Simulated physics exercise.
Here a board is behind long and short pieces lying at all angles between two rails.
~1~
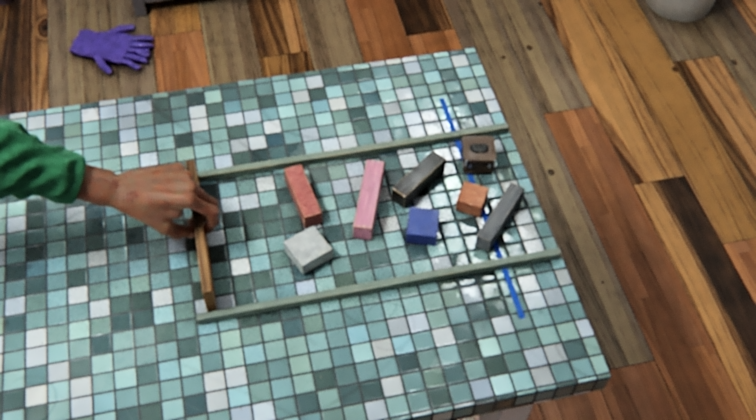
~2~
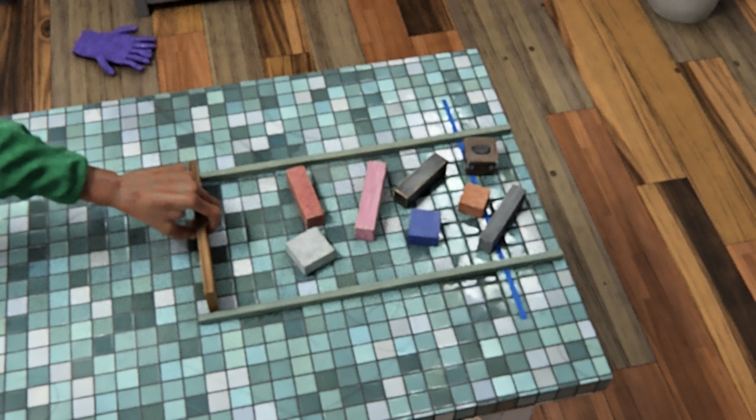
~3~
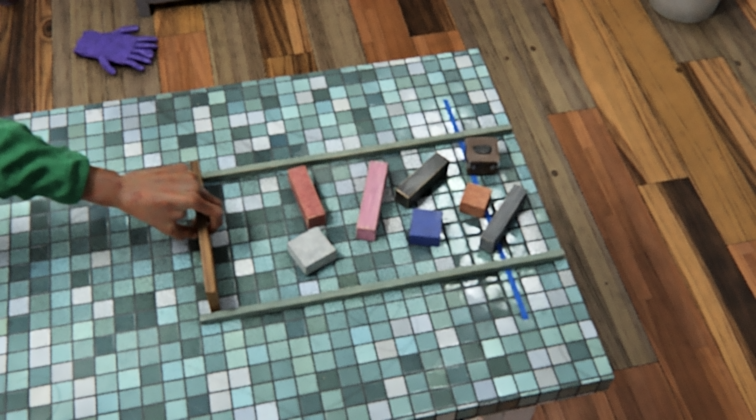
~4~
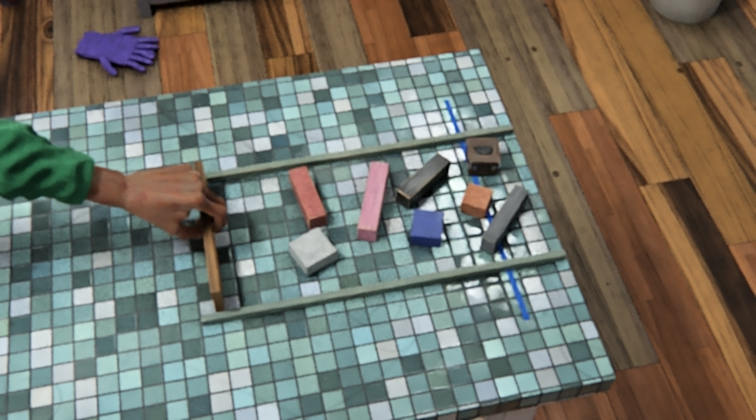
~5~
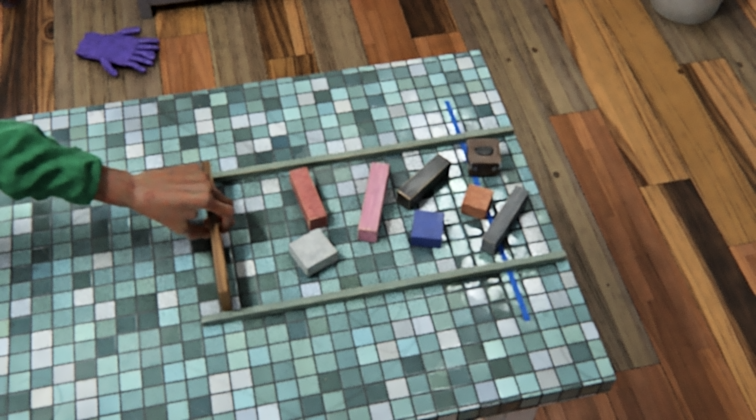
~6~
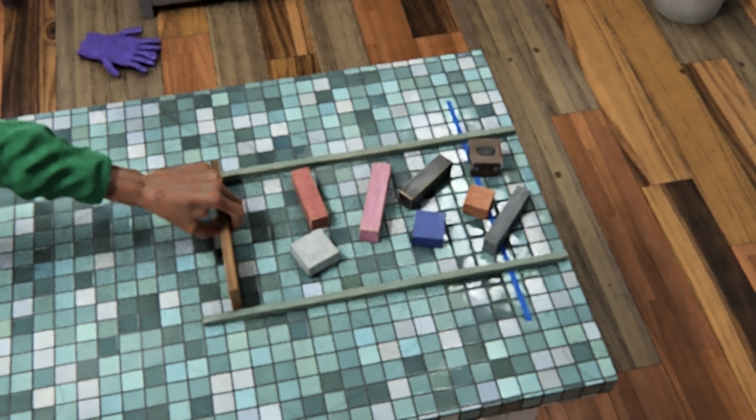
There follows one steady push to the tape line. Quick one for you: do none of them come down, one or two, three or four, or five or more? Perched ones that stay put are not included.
Watch it: A handful - three or four - go plunging down.
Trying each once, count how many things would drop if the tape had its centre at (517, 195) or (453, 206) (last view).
The first gives 6 and the second gives 0.
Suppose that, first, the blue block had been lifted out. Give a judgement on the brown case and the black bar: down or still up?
The brown case tumbles off; the black bar does not fall.
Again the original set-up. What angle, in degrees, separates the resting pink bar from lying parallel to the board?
About 10° out of line.
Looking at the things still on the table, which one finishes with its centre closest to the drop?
Going by centres, it is the blue block.
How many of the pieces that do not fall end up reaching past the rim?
Expected count: 2.
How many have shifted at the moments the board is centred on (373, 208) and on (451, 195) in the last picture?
At the first spot 5, then 8.
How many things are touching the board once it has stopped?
Contact count: 2.
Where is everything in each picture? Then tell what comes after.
The first frame shows brown case (478, 155); grey bar (500, 217); orange block (472, 199); board (201, 234); tape (478, 198).
The second frame shows grey bar (502, 218); red bar (305, 197).
The third frame shows orange block (475, 200); blue block (426, 228).
The fourth frame shows brown case (483, 157); pink bar (374, 201).
The fifth frame shows grey bar (505, 219); board (216, 234).
The sixth frame shows brown case (485, 158); grey bar (507, 219); orange block (479, 202); board (225, 233); tape (485, 201).
Soon after, none off yet; brown case at rest near (485, 158); grey bar at rest near (507, 219); orange block at rest near (479, 202).
After that, none off yet; brown case at rest near (489, 157); grey bar at rest near (509, 221); orange block at rest near (479, 202).
In the end, the number that fall off is three or four; gone, orange block, grey bar and brown case.
